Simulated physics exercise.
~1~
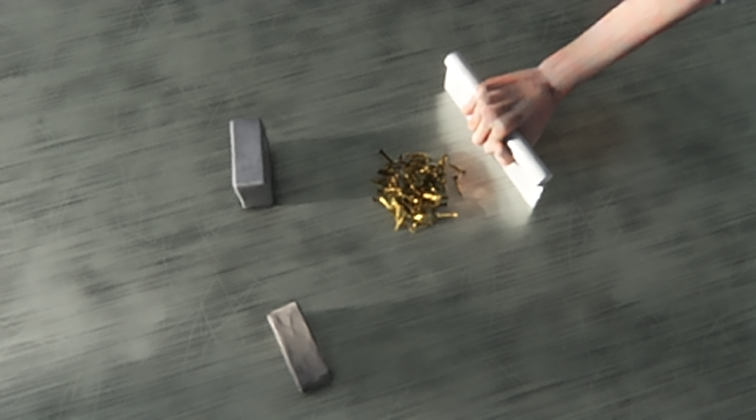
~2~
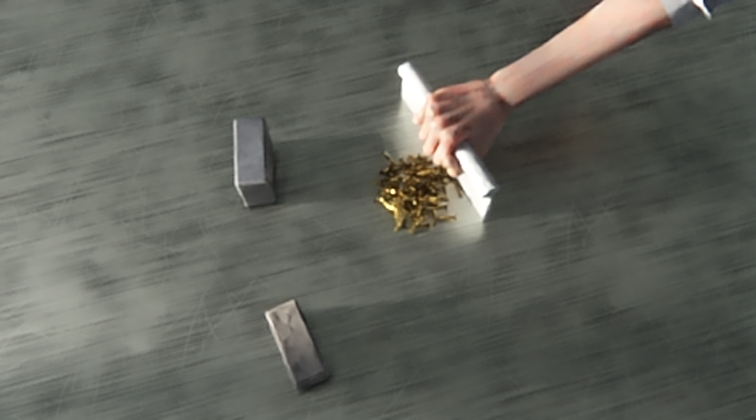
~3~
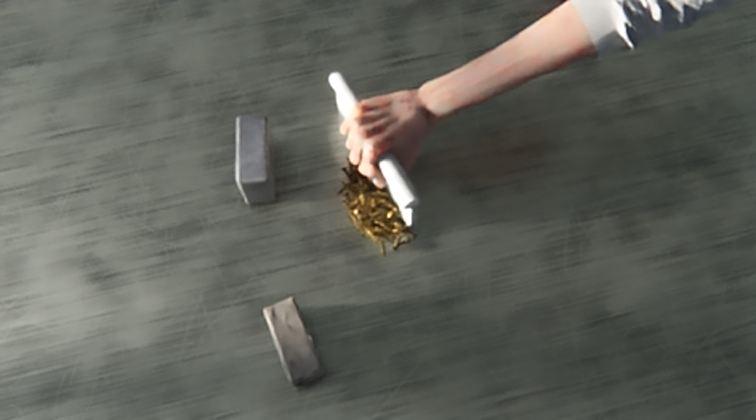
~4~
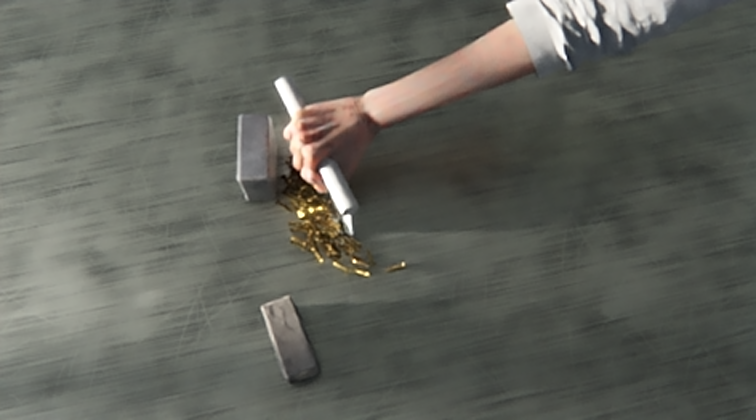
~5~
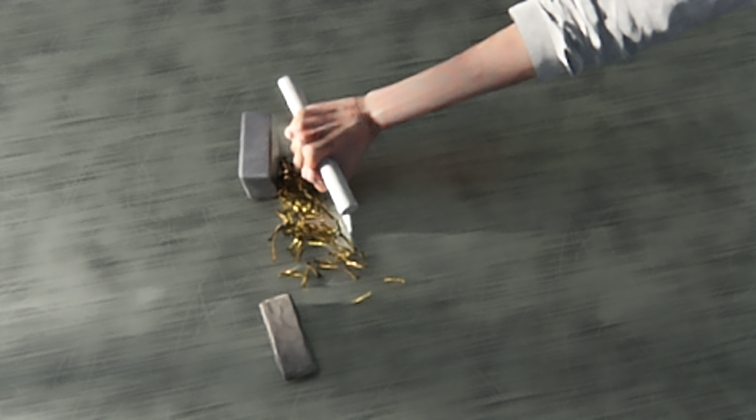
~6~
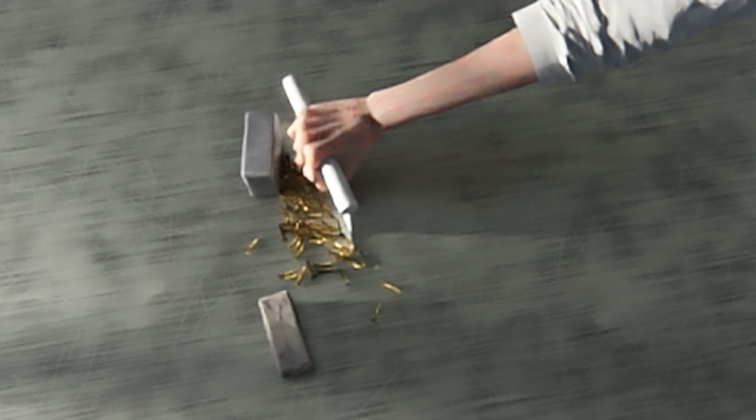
In the video, a hand slides a white scraper leftward across a dark grey surface, pushing a pile of small brass-coloured screws toward two grey blocks. The scraper stops near the upper block, and the screws spread downward, ending scattered beside the blade without passing between the blocks.
